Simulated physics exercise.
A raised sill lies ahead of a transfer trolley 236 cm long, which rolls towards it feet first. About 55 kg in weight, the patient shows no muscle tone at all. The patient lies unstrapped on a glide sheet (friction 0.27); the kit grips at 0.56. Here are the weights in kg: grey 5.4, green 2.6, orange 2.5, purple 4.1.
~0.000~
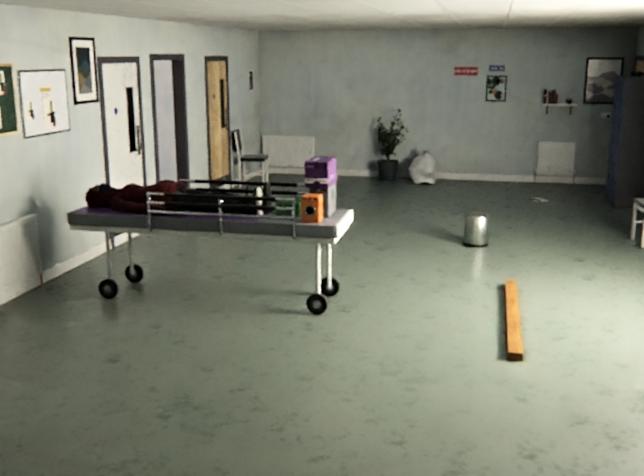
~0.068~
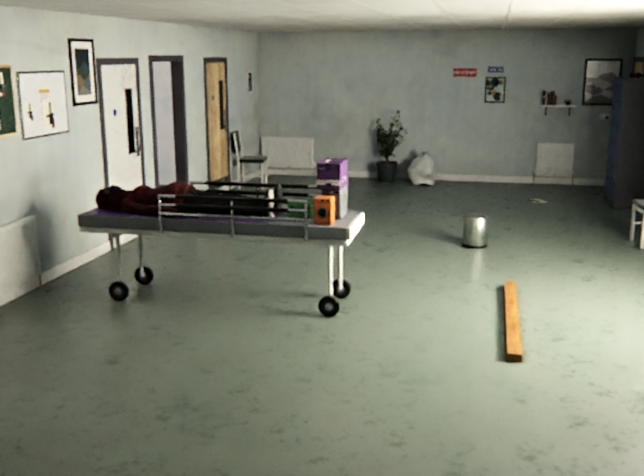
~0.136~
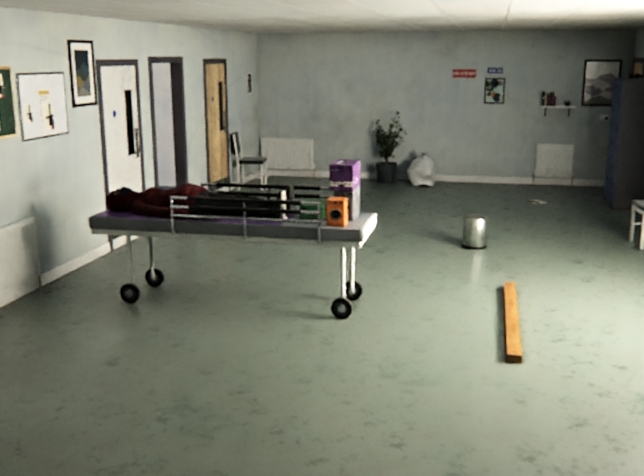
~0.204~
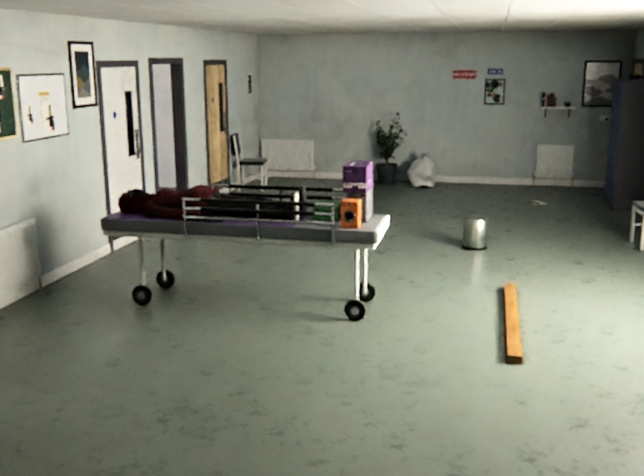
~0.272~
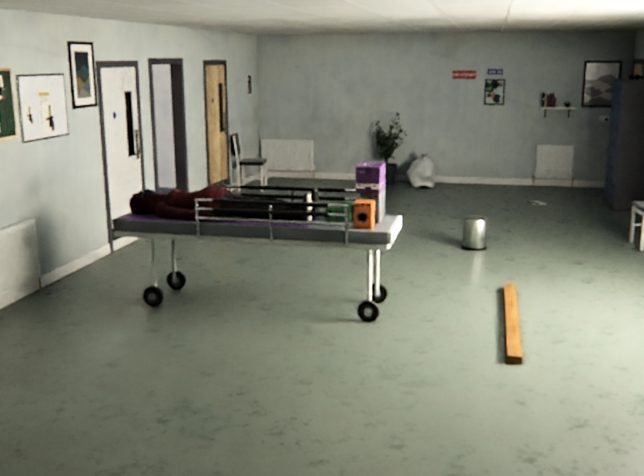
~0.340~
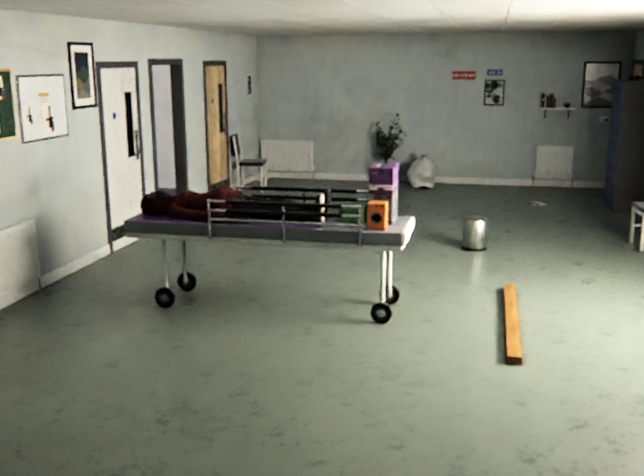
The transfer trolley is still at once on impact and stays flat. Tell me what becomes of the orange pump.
The orange pump falls away.
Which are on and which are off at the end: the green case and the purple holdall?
Green case: Retained. Purple holdall: Lost.
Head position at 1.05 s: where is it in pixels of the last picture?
Close to (278, 210).
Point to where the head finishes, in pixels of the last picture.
Near (306, 211).
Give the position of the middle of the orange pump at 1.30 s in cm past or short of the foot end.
Some 5 cm past it.
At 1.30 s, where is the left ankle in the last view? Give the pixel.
Position, last picture: Approx. (477, 216).
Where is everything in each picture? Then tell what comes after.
In the first frame, orange pump (312, 208), purple holdall (321, 172); 0 cm covered, 145 to go.
In the second frame, orange pump (324, 210), purple holdall (333, 174); 11 cm covered, 134 to go.
In the third frame, orange pump (337, 212), purple holdall (345, 175); 22 cm covered, 123 to go.
In the fourth frame, orange pump (351, 214), purple holdall (358, 177); 33 cm covered, 112 to go.
In the fifth frame, orange pump (364, 214), purple holdall (371, 177); 44 cm covered, 101 to go.
In the sixth frame, orange pump (378, 216), purple holdall (384, 178); 55 cm covered, 90 to go. Speed about 1.6 m/s.
The jolt is at 0.90 s.
After 1.05 s the orange pump is 6 cm short of the foot end, tilted 0°, near (517, 221) in the last picture's view; the purple holdall 3 cm short of the foot end, tilted 10°.
After 1.30 s the orange pump is 5 cm past the foot end, tilted 40°, near (532, 223) in the last picture's view.
After 1.60 s the orange pump is 22 cm past the foot end, tilted 140°, near (550, 283) in the last picture's view.
Final state at 2.0 s, grey monitor drops off; green case stays on; orange pump drops off; purple holdall drops off; left ankle stops short of the foot end.
